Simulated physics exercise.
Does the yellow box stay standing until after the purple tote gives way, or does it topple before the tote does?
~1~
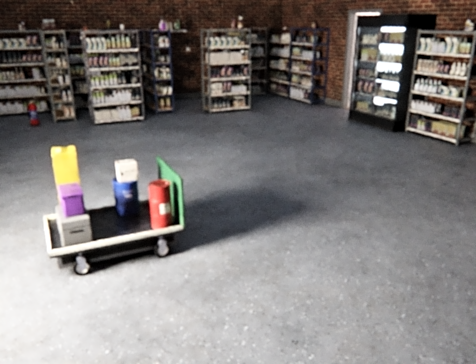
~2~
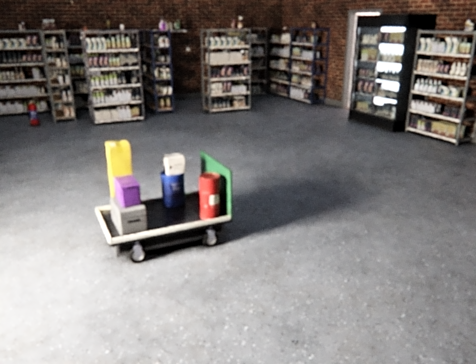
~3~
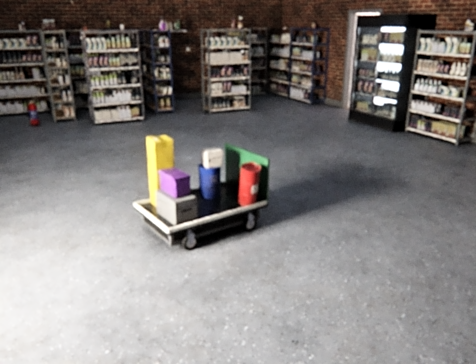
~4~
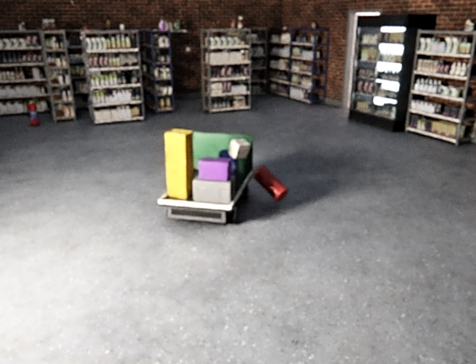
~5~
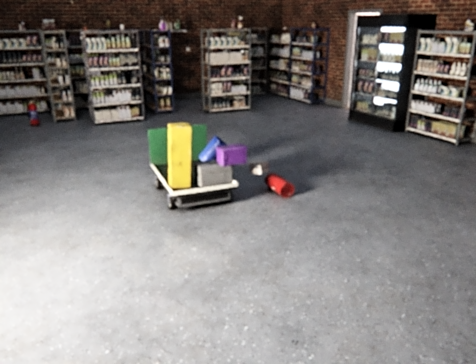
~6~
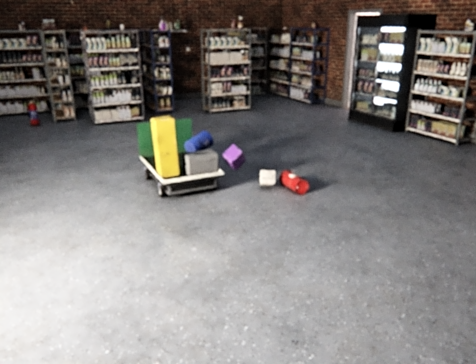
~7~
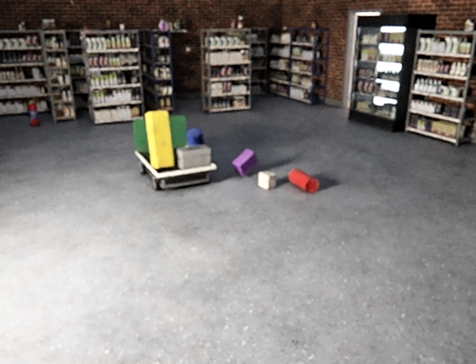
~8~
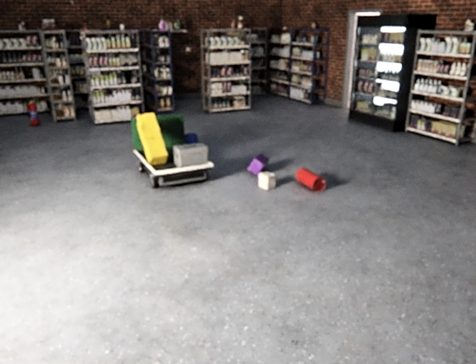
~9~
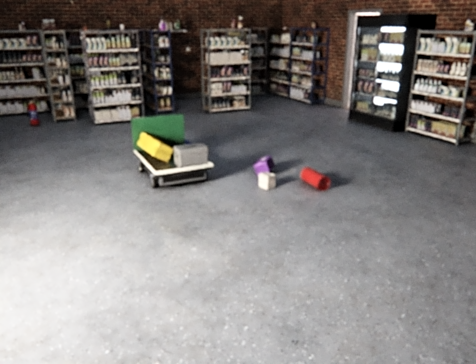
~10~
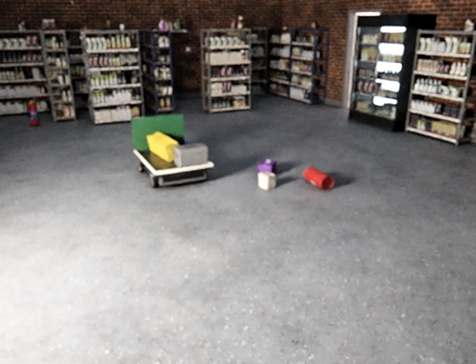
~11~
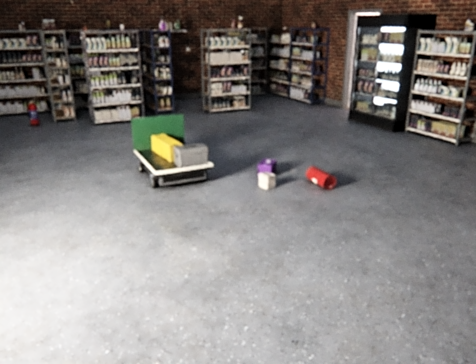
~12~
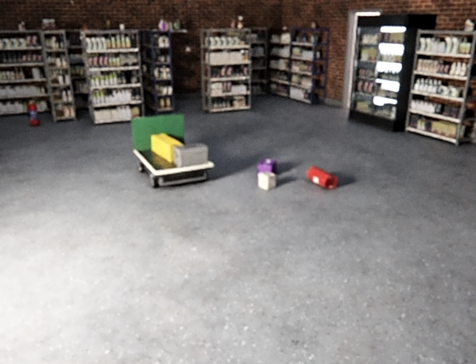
The yellow box stays standing longer. The purple tote tips and drops off the cart first, and only then does the yellow box fall over on the deck.
